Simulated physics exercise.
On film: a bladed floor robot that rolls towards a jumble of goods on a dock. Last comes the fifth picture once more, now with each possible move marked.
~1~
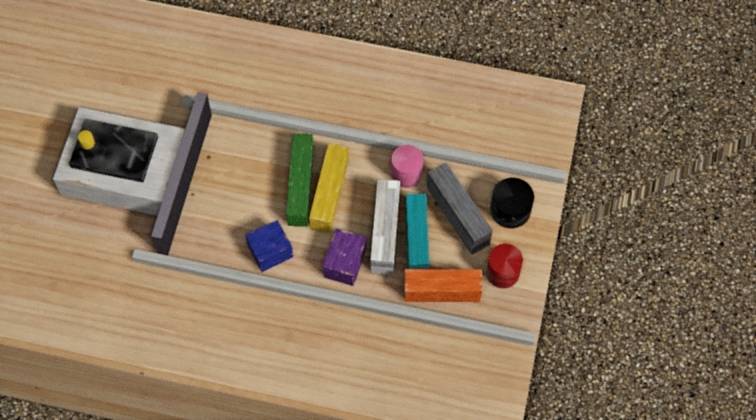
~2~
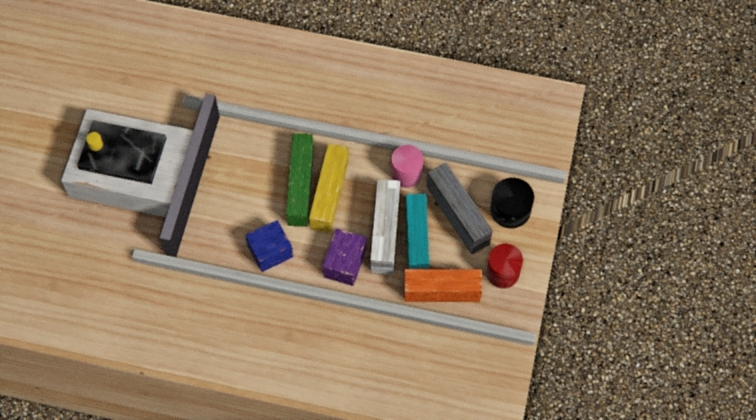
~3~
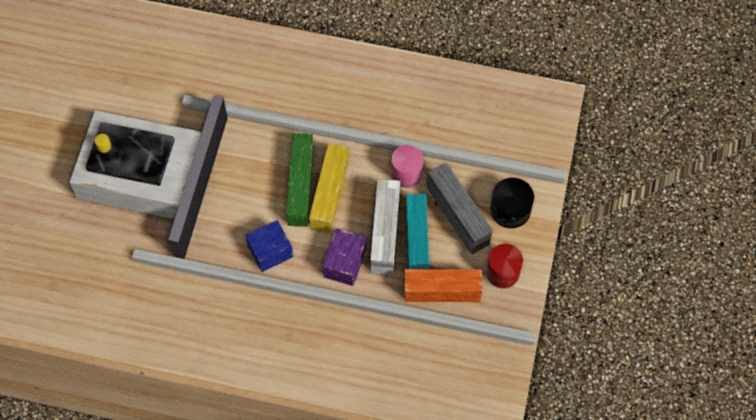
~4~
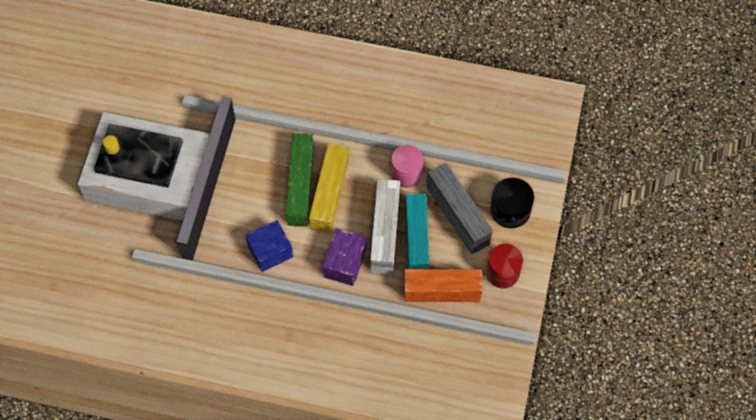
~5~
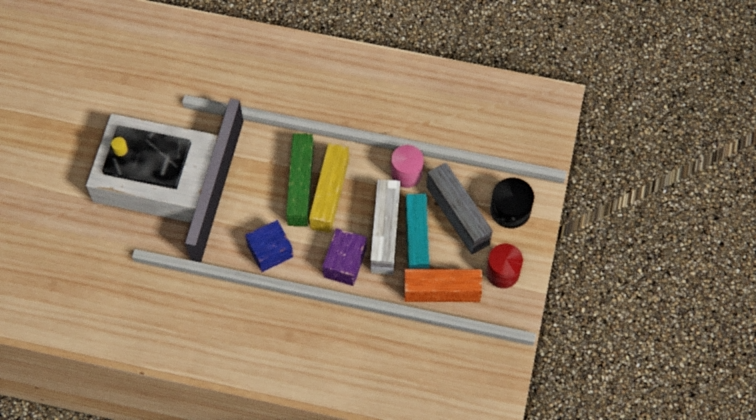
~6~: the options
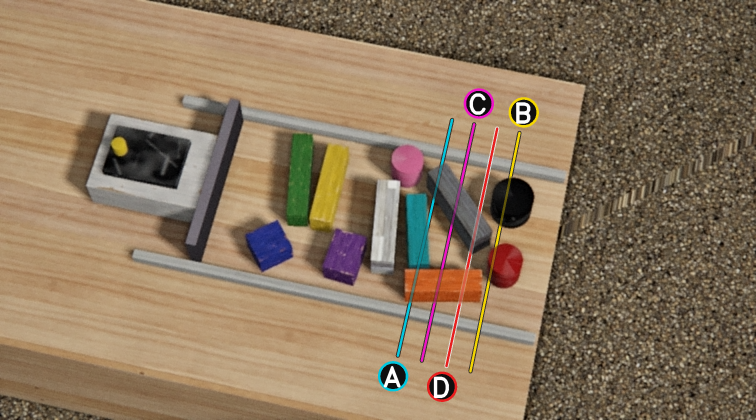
The clip shows a small white robot with a wide grey blade rolling slowly to the right between two rails on a wooden surface, nearing a group of colourful blocks and cylinders, which all stay still.
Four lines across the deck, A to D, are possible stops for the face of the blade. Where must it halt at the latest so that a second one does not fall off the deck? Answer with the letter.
Stop at A.
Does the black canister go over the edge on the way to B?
By then, yes.
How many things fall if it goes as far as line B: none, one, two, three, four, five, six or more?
By then, six or more.
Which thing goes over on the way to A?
The red canister.
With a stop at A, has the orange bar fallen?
By then, no.
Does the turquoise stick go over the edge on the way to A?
No.
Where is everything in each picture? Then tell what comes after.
In the first picture, white stick (386, 227); yellow bar (330, 188); orange bar (443, 286).
In the second picture, robot (128, 153); purple crate (345, 257).
In the third picture, robot (136, 154); black canister (512, 203).
In the fourth picture, robot (145, 156); pink canister (407, 167).
In the fifth picture, robot (153, 158); green bar (301, 180); grey stick (459, 208); white stick (386, 227).
On the marked copy, A at (426, 233); B at (496, 247); C at (449, 238); D at (473, 243).
Following A. Soon after the start, robot (228, 173); blue crate (306, 255); green bar (311, 183).
Later, robot (304, 188); red canister (516, 263); orange bar (469, 291).
In the end, robot (360, 200); red canister over the edge; black canister (558, 202); one fallen.
As for the rest, B drops seven; C drops three; D drops five.
